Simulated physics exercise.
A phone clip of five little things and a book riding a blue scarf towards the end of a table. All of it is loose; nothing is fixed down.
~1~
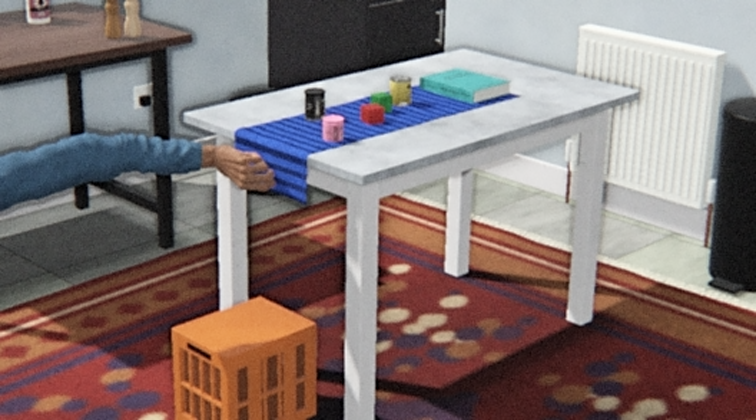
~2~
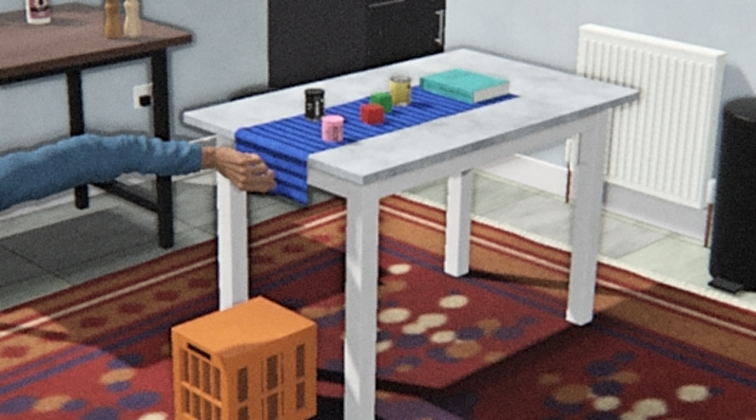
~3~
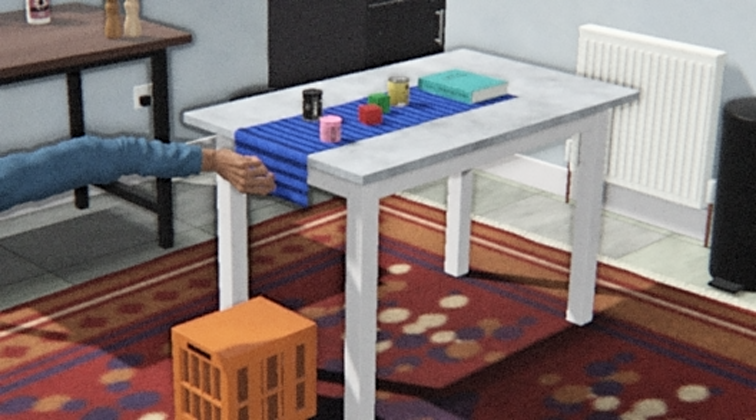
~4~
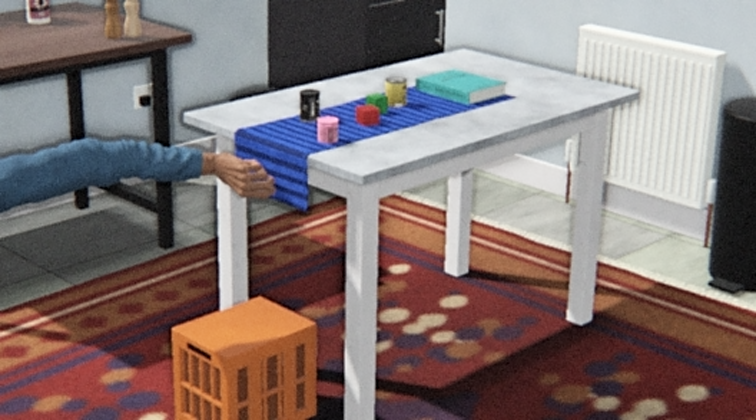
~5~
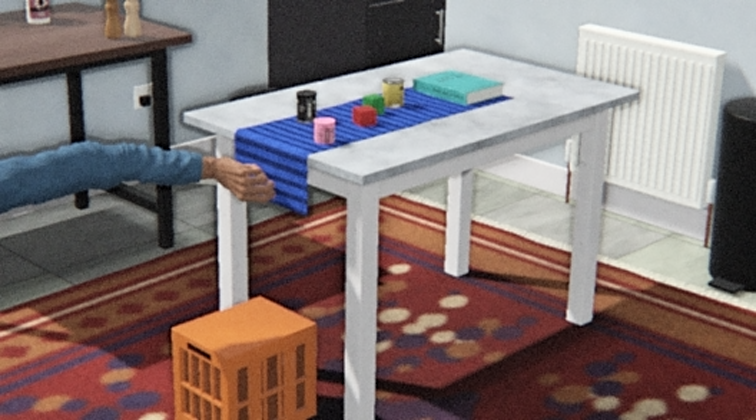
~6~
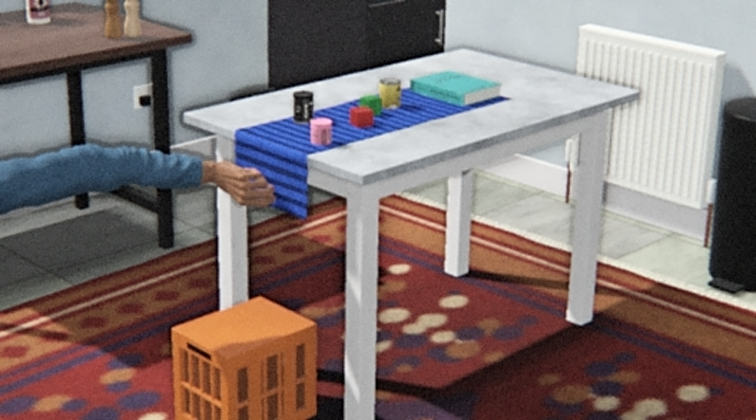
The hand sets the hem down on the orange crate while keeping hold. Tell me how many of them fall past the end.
Oh, the ones that fall number three in all this time.
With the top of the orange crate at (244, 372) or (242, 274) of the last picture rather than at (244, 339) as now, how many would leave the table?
Counts: 4, 1.
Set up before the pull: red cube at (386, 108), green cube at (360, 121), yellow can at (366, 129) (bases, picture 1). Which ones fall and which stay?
The red cube ends up still aboard, the green cube ends up knocked off, the yellow can ends up knocked off.
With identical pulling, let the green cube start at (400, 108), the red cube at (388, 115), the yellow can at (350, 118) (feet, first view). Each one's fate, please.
Green cube kept, red cube kept, yellow can dropped.
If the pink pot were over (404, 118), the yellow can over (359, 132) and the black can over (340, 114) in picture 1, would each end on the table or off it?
Outcome: Pink pot stays, yellow can falls away, black can falls away.
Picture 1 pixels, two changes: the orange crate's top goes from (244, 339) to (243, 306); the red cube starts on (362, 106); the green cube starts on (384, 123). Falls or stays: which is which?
The red cube ends up on top while the green cube ends up on top.
A little later, hem near (270, 257); pink pot gone.
Next, hem near (269, 299); pink pot and black can gone.
When it is over, hem on the crate; pink pot, black can and red cube gone. It carries off three.
